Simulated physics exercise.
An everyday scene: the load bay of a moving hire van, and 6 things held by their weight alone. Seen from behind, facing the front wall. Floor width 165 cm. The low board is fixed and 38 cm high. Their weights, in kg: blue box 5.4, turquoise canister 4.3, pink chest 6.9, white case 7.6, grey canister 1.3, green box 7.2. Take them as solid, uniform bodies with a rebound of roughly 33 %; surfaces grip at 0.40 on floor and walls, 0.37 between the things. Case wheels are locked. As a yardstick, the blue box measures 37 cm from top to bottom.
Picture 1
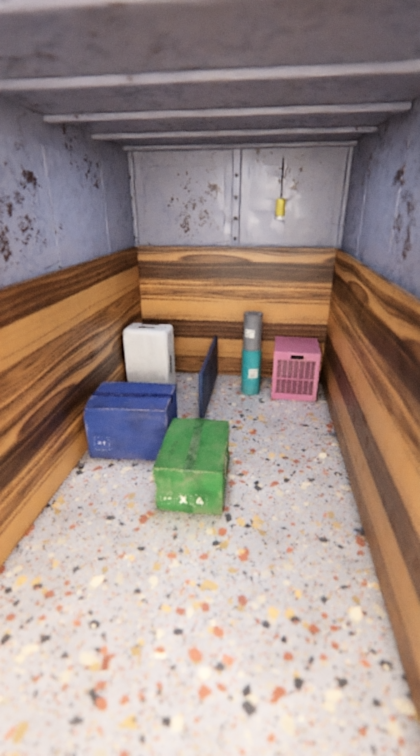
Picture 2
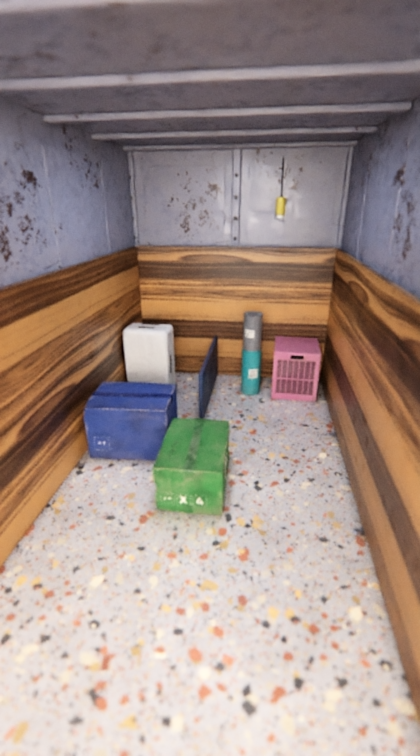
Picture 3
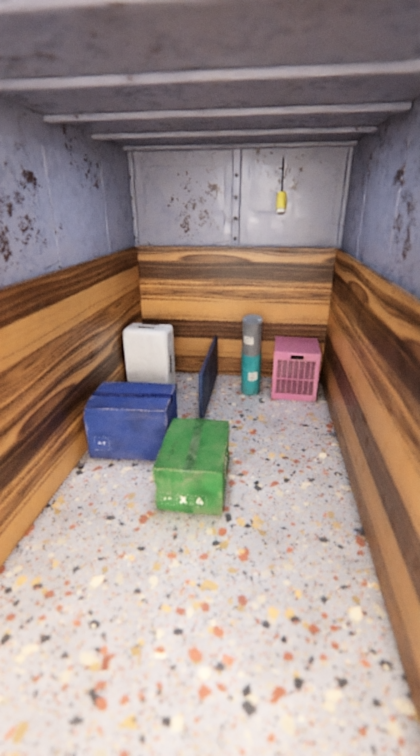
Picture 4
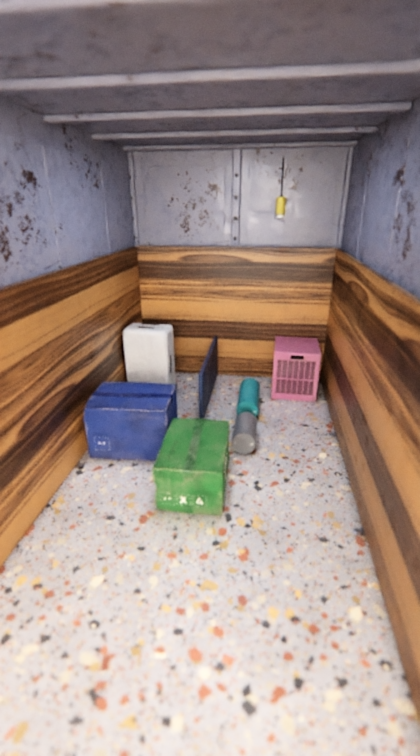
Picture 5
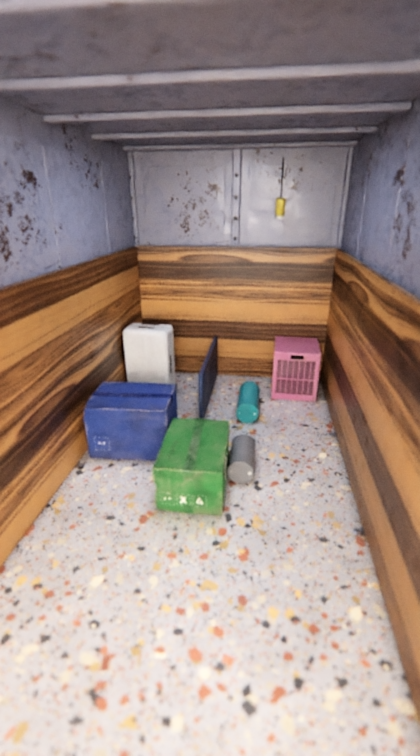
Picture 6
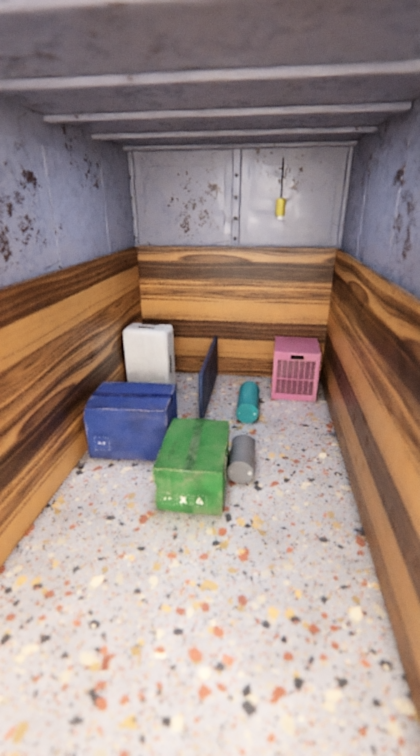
The grey canister stacked on the turquoise one tilted toward the open end, then both toppled and came apart on the speckled floor, while the boxes, white case and pink chest stayed put.
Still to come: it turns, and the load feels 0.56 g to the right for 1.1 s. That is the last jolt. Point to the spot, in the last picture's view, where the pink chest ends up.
Look near (305, 369).
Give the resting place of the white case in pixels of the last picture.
Near (184, 364).
Then, 0.60 s after the last picture, load feels 0.56 g right; pink chest slid 7 cm near (303, 368); turquoise canister on its side; white case slid 7 cm.
Then, 0.80 s after the last picture, load feels 0.56 g right; pink chest slid 8 cm near (305, 369); turquoise canister on its side; blue box slid 19 cm.
Then, 1.00 s after the last picture, load feels 0.45 g right; pink chest slid 8 cm near (305, 369); turquoise canister on its side; blue box slid 38 cm.
At rest, down from a perch, grey canister; tipped over in the van, turquoise canister; not toppled but over 15 cm from the start, blue box, white case and green box; pink chest in place, give or take 15 cm. Seen from the same camera at the end, pink chest near (305, 369).
